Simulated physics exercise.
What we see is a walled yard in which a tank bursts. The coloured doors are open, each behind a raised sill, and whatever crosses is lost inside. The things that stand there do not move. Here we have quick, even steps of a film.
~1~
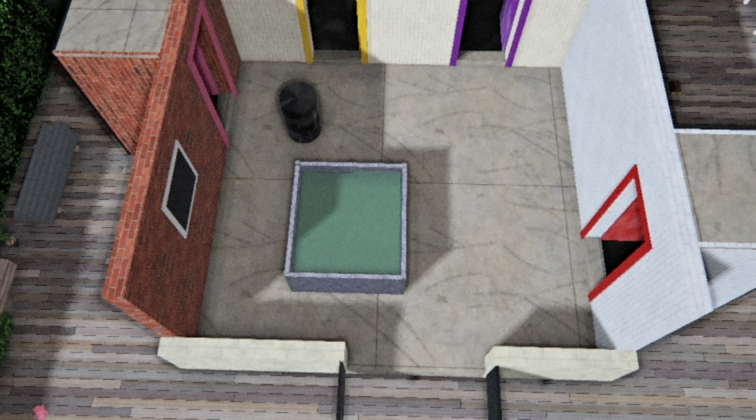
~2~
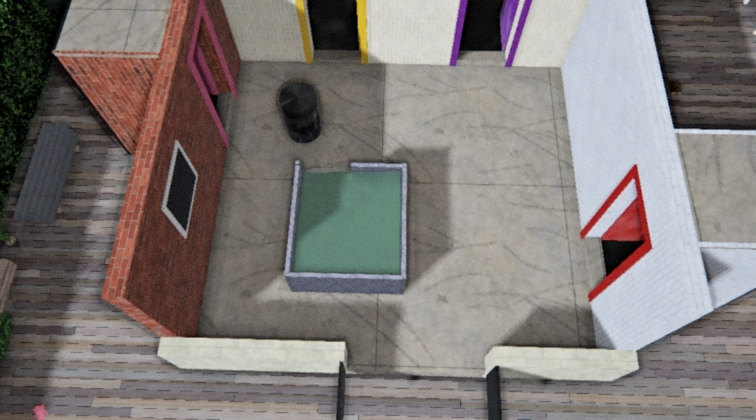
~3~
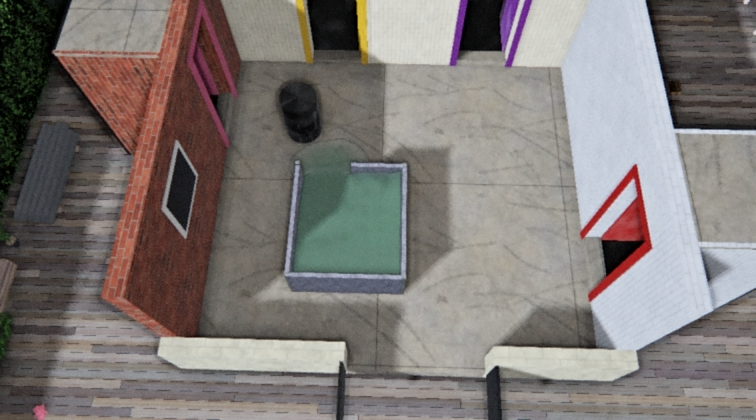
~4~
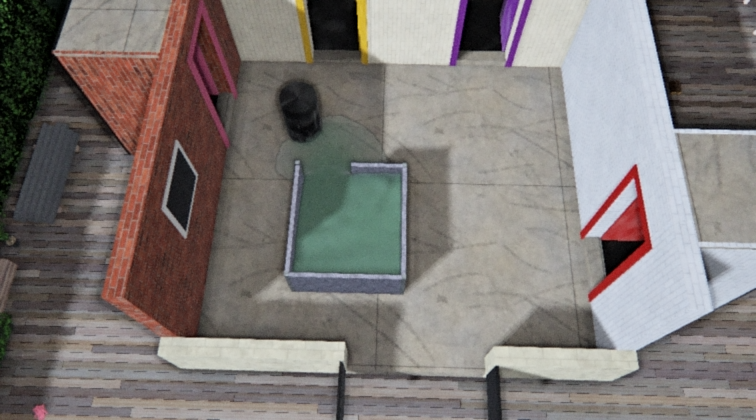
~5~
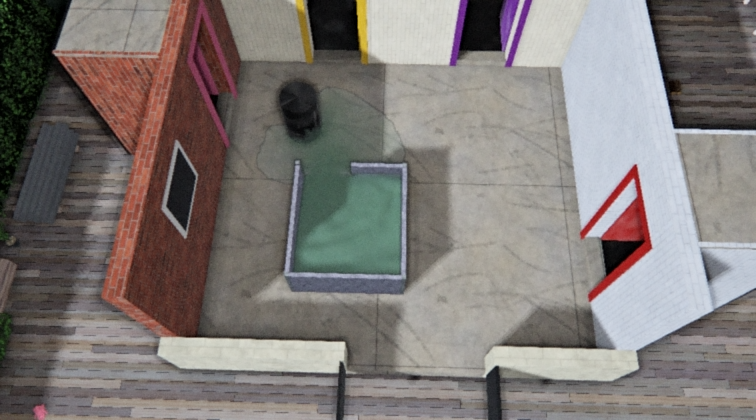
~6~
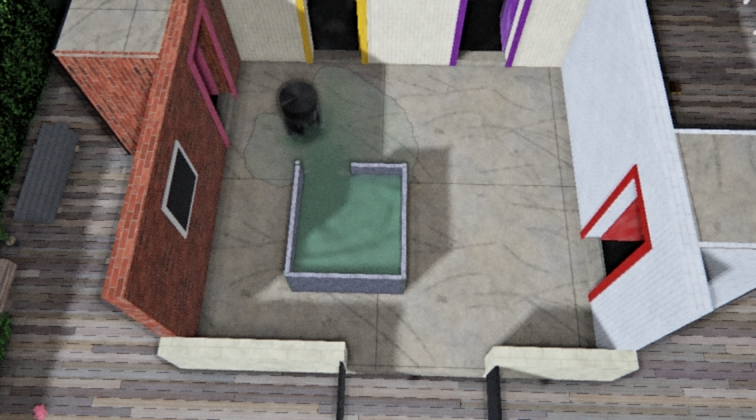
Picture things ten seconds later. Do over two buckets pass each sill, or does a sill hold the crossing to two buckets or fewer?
The yellow door passes over two; the purple door holds it to two or fewer; the pink door holds it to two or fewer; the red door holds it to two or fewer.
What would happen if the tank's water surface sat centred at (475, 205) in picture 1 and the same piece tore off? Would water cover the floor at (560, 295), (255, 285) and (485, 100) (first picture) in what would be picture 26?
Taking the three spots in that order, I'd say spared, then spared, then drenched.
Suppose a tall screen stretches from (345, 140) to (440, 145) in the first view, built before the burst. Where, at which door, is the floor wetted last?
I'd pick the door marked red.
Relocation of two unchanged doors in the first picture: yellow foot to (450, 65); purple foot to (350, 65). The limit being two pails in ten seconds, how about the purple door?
As far as I can tell, the purple door comes in higher.
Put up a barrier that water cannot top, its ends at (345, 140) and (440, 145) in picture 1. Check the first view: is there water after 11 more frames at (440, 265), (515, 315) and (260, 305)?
Taking the points in the order given, they are high and dry, high and dry and high and dry.
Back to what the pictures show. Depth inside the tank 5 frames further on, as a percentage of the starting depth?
Close to 68 in a hundred.
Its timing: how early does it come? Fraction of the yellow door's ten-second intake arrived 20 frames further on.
Near 80 in a hundred.
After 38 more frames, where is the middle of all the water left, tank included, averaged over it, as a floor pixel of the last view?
Near pixel (383, 173).
A moment on, water covers 20 % of the floor; the yellow door over two buckets in, the purple door not reached, the pink door wet at the sill, nothing in, the red door not reached.
Next, water covers 30 % of the floor; the yellow door far over two buckets in, the purple door wet at the sill, nothing in, the pink door under two buckets in, the red door not reached.
Then, water covers 50 % of the floor; the yellow door far over two buckets in, the purple door wet at the sill, nothing in, the pink door under two buckets in, the red door not reached.
Later, water covers 80 % of the floor; the yellow door far over two buckets in, the purple door wet at the sill, nothing in, the pink door under two buckets in, the red door wet at the sill, nothing in.
In the end, water covers 95 % of the floor; the yellow door far over two buckets in, the purple door wet at the sill, nothing in, the pink door under two buckets in, the red door wet at the sill, nothing in.
